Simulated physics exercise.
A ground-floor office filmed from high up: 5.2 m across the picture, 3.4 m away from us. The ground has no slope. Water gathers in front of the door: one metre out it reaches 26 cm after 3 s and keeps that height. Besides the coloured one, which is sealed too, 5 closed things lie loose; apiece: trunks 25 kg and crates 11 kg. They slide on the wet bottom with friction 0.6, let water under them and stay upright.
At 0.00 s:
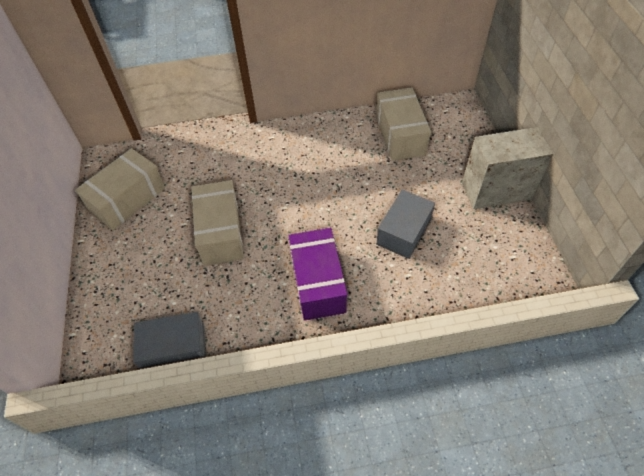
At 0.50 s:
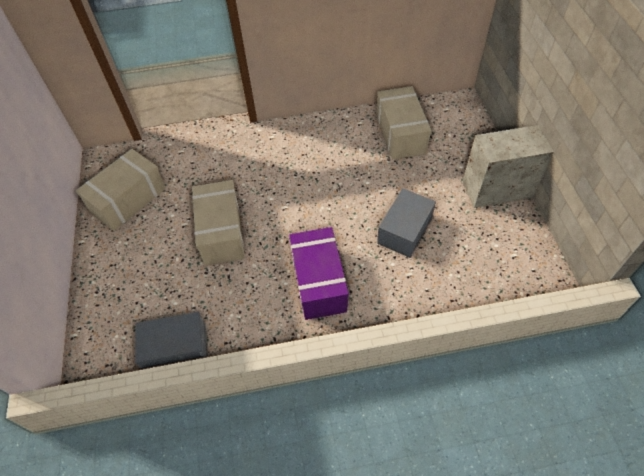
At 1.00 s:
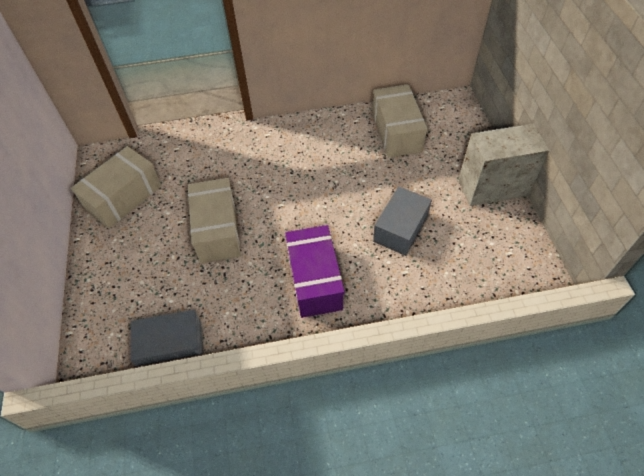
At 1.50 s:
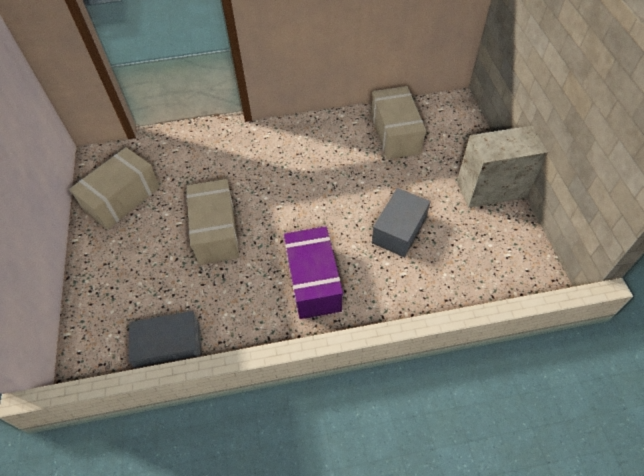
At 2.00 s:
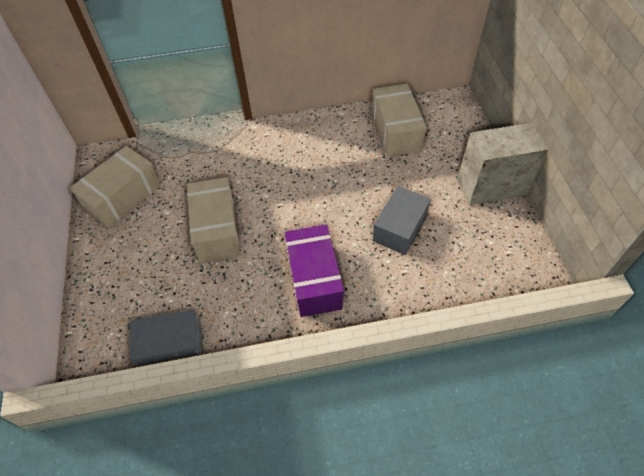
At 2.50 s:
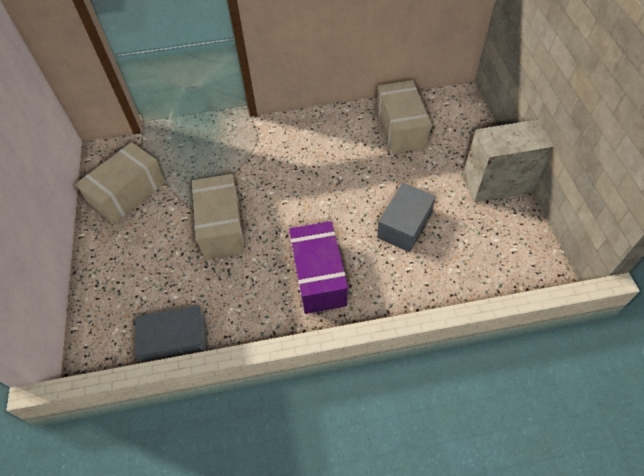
In the video, a purple trunk and several beige and grey box-like objects sit still on a speckled floor seen from above, while water covers the paving outside and then spreads through the doorway onto the nearby floor.
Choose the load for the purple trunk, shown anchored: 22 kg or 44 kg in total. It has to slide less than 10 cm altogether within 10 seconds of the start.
Verdict: Neither weight holds it.
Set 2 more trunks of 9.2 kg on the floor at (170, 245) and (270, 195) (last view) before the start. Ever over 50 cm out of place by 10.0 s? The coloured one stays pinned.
In that order: More, more.
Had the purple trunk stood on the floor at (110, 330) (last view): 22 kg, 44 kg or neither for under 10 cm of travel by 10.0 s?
Neither is enough.
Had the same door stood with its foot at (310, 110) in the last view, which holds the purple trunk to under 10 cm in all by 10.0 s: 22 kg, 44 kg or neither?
Then neither load is enough.
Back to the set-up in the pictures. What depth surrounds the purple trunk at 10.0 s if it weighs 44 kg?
Roughly 16 cm.
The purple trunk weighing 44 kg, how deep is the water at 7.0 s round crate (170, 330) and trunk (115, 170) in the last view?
About 18 and 17 cm.
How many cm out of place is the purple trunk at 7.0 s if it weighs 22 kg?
About 150 cm.
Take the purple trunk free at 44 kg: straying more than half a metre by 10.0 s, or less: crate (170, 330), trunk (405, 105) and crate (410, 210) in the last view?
In that order: Over, under, past it.
After 3.5 s the purple trunk would be 0 cm from its start with 22 kg and 0 cm from its start with 44 kg; 0 cm of water round it then.
After 4.5 s the purple trunk would be 6 cm from its start with 22 kg and 0 cm from its start with 44 kg; 5 cm of water round it then.
After 7.0 s the purple trunk would be 164 cm from its start with 22 kg and 9 cm from its start with 44 kg; 8 cm of water round it then.
After 10.0 s the purple trunk would be 183 cm from its start with 22 kg and 155 cm from its start with 44 kg; 16 cm of water round it then.
